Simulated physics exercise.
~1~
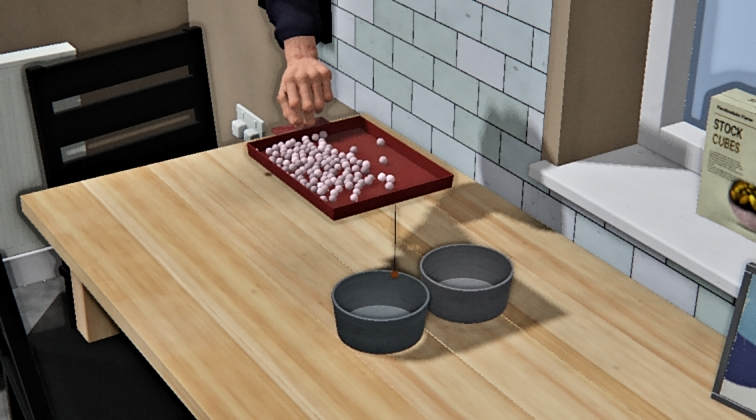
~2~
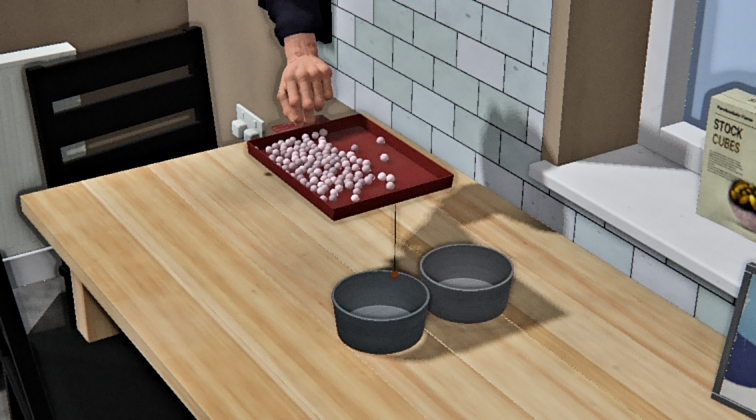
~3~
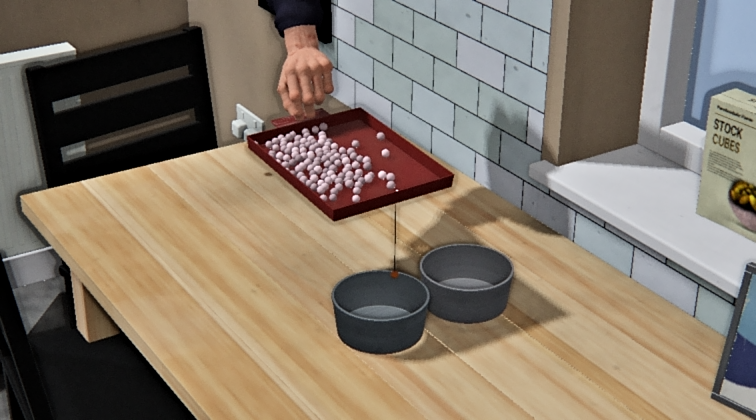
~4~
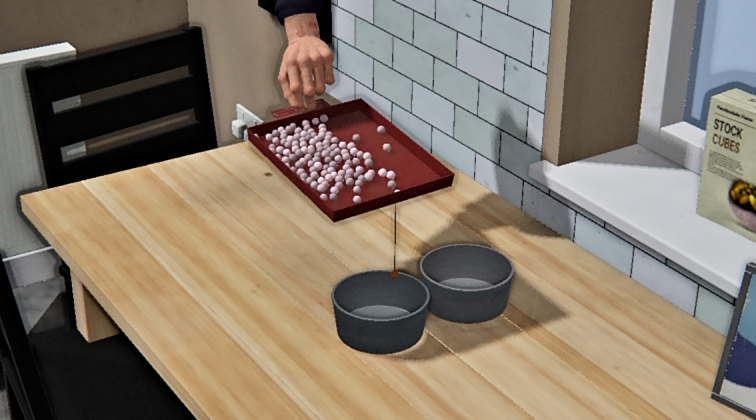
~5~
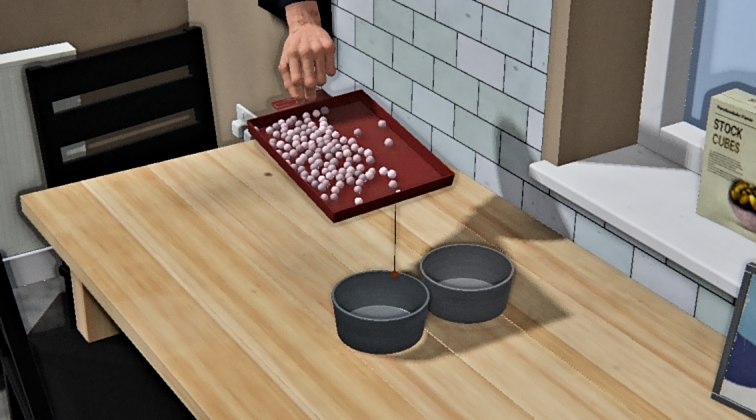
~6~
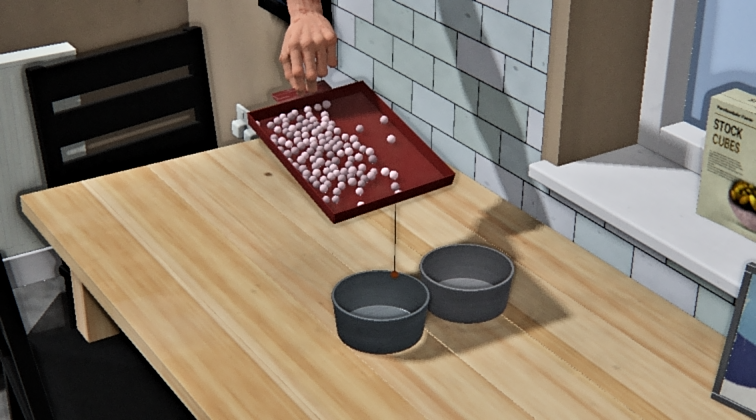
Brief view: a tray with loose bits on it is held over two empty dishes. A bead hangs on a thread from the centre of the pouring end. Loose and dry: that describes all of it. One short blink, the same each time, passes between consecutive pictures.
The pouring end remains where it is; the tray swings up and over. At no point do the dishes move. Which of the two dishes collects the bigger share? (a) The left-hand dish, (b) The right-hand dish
(a) The left-hand dish.
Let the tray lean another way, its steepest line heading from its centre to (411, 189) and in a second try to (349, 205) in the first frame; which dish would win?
Results - the dish on the right side first, the dish on the left side second.
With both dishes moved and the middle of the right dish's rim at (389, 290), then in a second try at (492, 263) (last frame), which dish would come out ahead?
Try 1 - the dish at right; try 2 - the dish at left.
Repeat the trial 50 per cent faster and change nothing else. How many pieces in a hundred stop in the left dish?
I'd say 60 percent or thereabouts.
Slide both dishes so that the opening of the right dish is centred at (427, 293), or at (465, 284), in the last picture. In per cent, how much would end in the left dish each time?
Trial 1 about 60 %, trial 2 about 90 %.
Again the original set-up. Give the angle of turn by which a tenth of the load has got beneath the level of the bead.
Around 95° at that moment.
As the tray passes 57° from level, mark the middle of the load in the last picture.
I'd put the middle close to (363, 192).
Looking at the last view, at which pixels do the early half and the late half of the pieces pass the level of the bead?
Around (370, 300) and then (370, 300).
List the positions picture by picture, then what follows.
In the first frame, corners of the pouring end near (334, 207) and (452, 175), level; middle of the load near (318, 165), sugar pearls; left dish near (407, 331); right dish near (494, 301); bead on its thread near (395, 274).
In the second frame, corners of the pouring end near (334, 208) and (452, 174), level; middle of the load near (318, 164).
In the third frame, corners of the pouring end near (334, 209) and (452, 174), tipped barely, lowest at the left corner; middle of the load near (318, 161).
In the fourth frame, corners of the pouring end near (334, 210) and (453, 174), tipped a little, lowest at the left corner; middle of the load near (318, 156).
In the fifth frame, corners of the pouring end near (335, 211) and (453, 173), tipped a little, lowest at the left corner; middle of the load near (319, 152), only a few on the move.
In the sixth frame, corners of the pouring end near (335, 213) and (453, 173), tipped a little, lowest at the left corner; middle of the load near (320, 150), all but a few on the move; left dish near (407, 331); right dish near (494, 301).
Shortly afterwards, tray tipped steeply; all but a few on the tray; only a few in the left dish; only a few outside both; only a few in the air.
Next, tray tipped right over; near half on the tray; a little in the left dish; a little outside both; near a quarter in the air.
Some moments later, tray tipped past a quarter turn; near half in the left dish; near half outside both.
In the end, tray tipped past a quarter turn; near half in the left dish; none at all in the right dish; near half outside both.
